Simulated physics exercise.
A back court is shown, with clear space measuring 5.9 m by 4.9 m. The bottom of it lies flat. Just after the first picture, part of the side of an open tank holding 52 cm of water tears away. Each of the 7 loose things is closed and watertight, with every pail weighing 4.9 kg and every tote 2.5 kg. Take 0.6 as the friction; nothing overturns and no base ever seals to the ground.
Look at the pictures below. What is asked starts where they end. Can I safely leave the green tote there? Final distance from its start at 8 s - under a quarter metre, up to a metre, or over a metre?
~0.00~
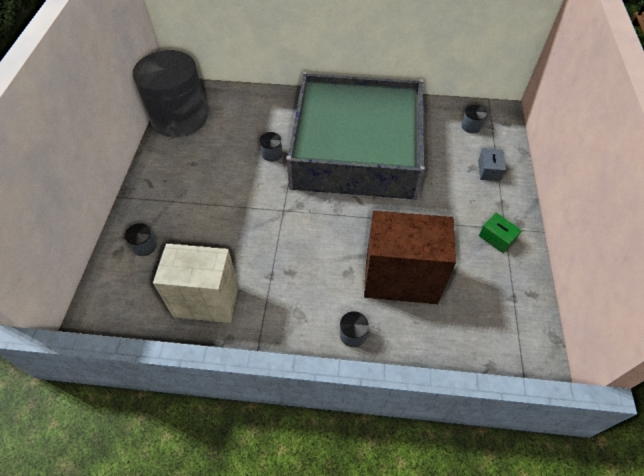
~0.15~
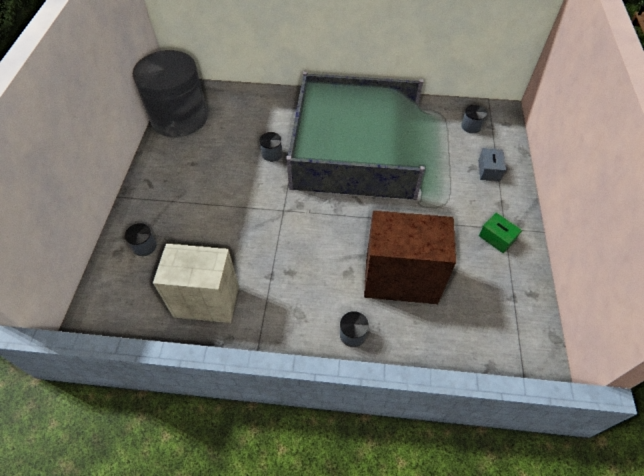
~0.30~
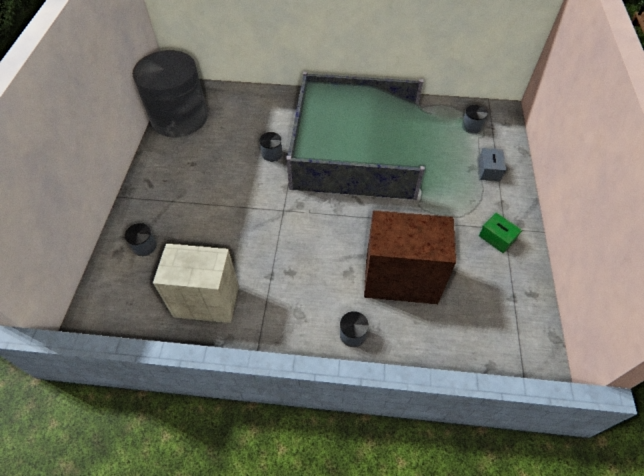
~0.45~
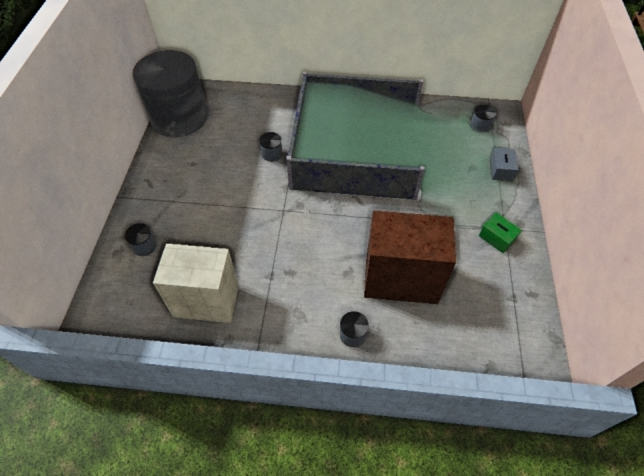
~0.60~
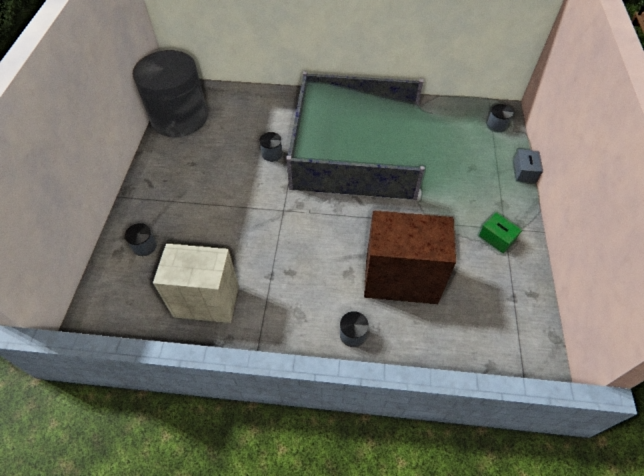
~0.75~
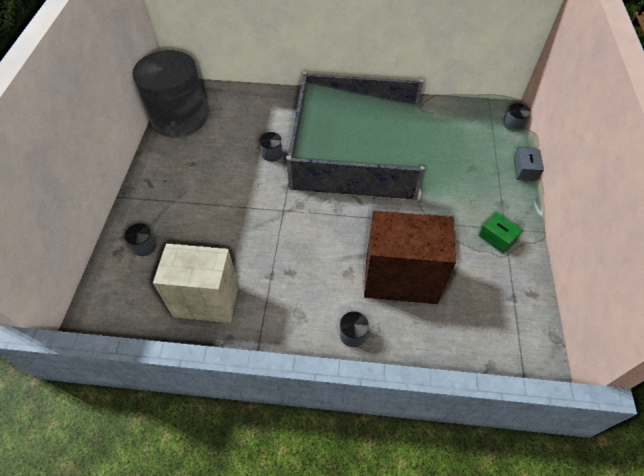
It's going to be swept far off, I think.
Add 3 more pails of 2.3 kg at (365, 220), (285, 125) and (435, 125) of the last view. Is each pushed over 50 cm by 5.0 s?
First inside the limit, then inside the limit, then outside the limit.
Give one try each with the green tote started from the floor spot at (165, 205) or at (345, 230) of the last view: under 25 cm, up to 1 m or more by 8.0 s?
Well, the first time it keeps still, and the second time it drifts a modest way.
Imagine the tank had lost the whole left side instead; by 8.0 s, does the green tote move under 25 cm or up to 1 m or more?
The green tote drifts a bit.
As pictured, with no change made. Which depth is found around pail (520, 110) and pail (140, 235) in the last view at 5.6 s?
18 and 0 cm.
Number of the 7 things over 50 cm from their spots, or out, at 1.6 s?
I get 3.
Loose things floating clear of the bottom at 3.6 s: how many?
3.
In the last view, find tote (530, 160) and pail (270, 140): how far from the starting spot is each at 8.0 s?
Respectively: 350 cm / 10 cm.
After 1.6 s the green tote is near (536, 267), 0.7 m from its start, afloat; 3 afloat.
After 3.6 s the green tote is near (387, 350), 2.3 m from its start, afloat; 3 afloat.
After 5.6 s the green tote is near (211, 329), 3.8 m from its start, afloat; 3 afloat.
After 8.0 s the green tote is near (101, 249), 5.1 m from its start, afloat; 5 afloat.
